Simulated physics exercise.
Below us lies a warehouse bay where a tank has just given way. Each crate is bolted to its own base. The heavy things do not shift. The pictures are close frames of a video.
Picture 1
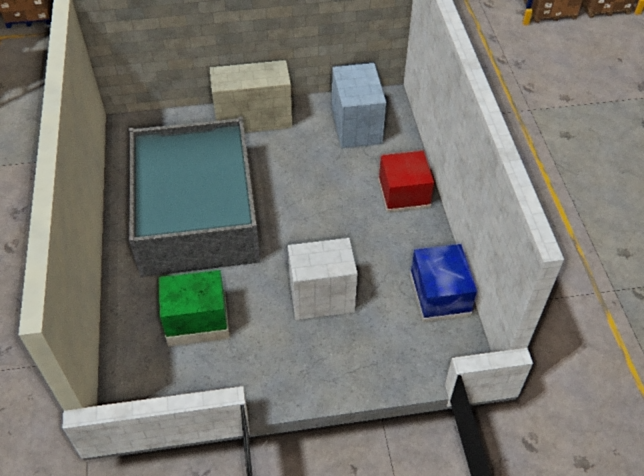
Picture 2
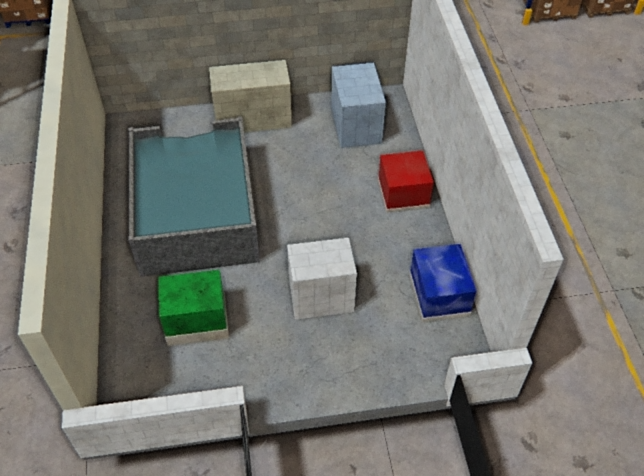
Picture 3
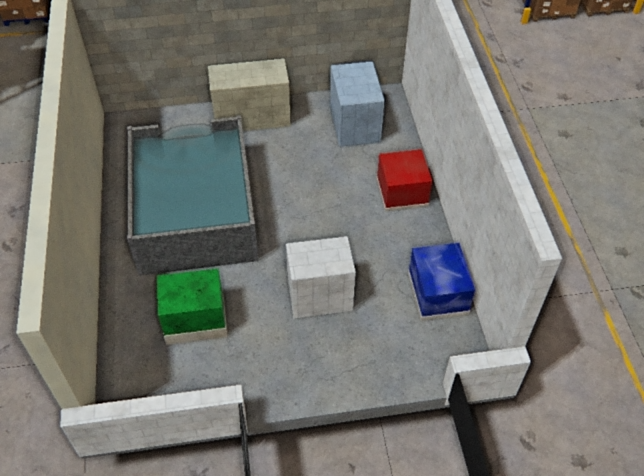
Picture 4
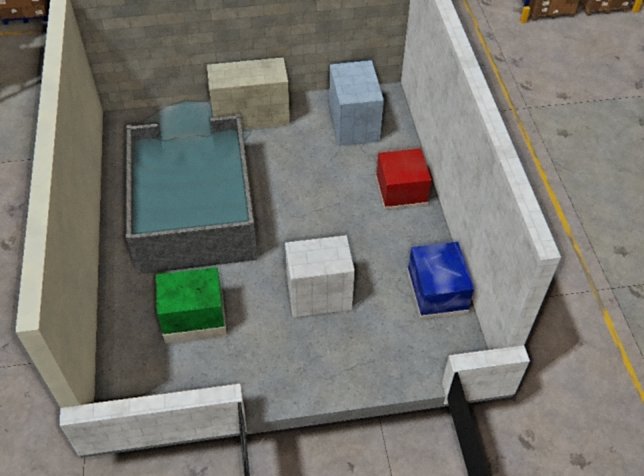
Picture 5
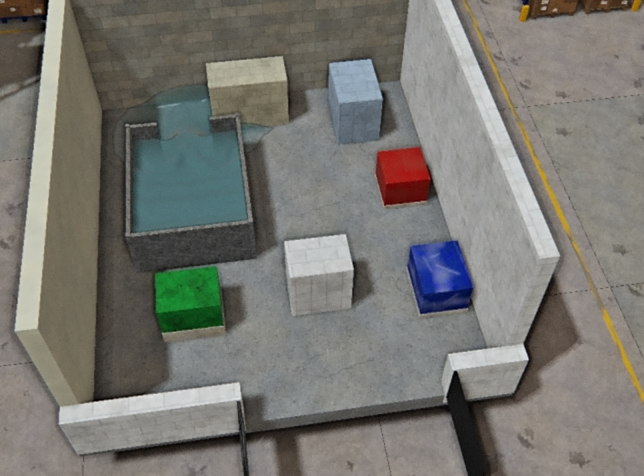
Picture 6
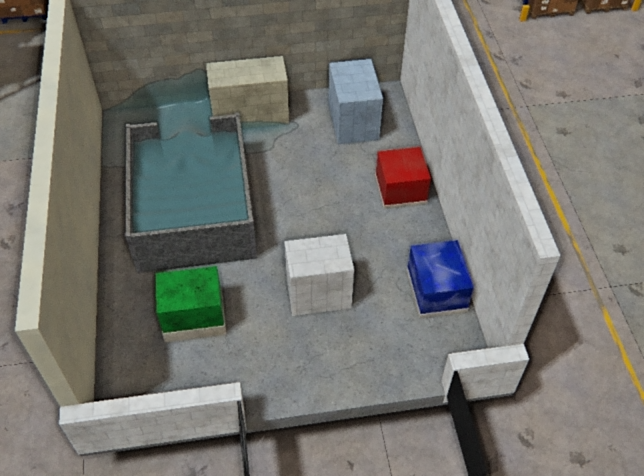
Water pours from a gap that opens in the far side of a grey stone-walled tank at the left of a walled warehouse bay, seen from high above. Around it stand a beige block behind, a pale blue one at the back, red and blue ones at right, and white and green ones nearer. The water spreads across the floor behind the tank, reaching around the beige block's base.
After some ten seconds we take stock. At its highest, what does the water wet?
In the end: The green crate escapes dry; the blue crate is wetted; the red crate is wetted.
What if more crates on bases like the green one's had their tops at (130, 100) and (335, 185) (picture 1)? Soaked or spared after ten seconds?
As listed: Is wetted, escapes it.
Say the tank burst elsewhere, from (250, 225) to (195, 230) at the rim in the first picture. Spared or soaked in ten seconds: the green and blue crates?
One by one: The green one is topped; the blue one is safe.
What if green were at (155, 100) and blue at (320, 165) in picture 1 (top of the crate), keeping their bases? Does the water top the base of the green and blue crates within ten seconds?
Then: The green crate takes water; the blue crate gets wet.
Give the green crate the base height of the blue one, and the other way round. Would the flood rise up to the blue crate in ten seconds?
One by one: Blue crate keeps dry.
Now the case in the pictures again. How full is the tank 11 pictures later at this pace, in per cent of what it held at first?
Near 58 in a hundred.
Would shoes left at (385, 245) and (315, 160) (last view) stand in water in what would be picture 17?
In turn: No water, wet.
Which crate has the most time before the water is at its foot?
That is the blue one.
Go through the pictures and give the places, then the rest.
The first frame shows the tank at (190, 179) is whole and still.
In the second frame, water pours out on the tank's far side and has run to a hidden place.
In the third frame, water pours out on the tank's far side and has run to a hidden place.
In the fourth frame, the front is at (172, 106), out from the gap on the tank's far side.
In the fifth frame, water pours out on the tank's far side and has run to (136, 108).
In the sixth frame, water pours out on the tank's far side and has run to (106, 111).
A moment on, water covers 20 % of the floor; the green crate not reached, the blue crate not reached, the red crate not reached.
Next, water covers 35 % of the floor; the green crate not reached, the blue crate not reached, the red crate water round its plinth.
Then, water covers 55 % of the floor; the green crate water round its plinth, the blue crate not reached, the red crate water round its plinth.
Later, water covers 95 % of the floor; the green crate water round its plinth, the blue crate water round its plinth, the red crate water round its plinth.
In the end, water covers 100 % of the floor; the green crate stayed above the water, the blue crate was topped, the red crate was topped.
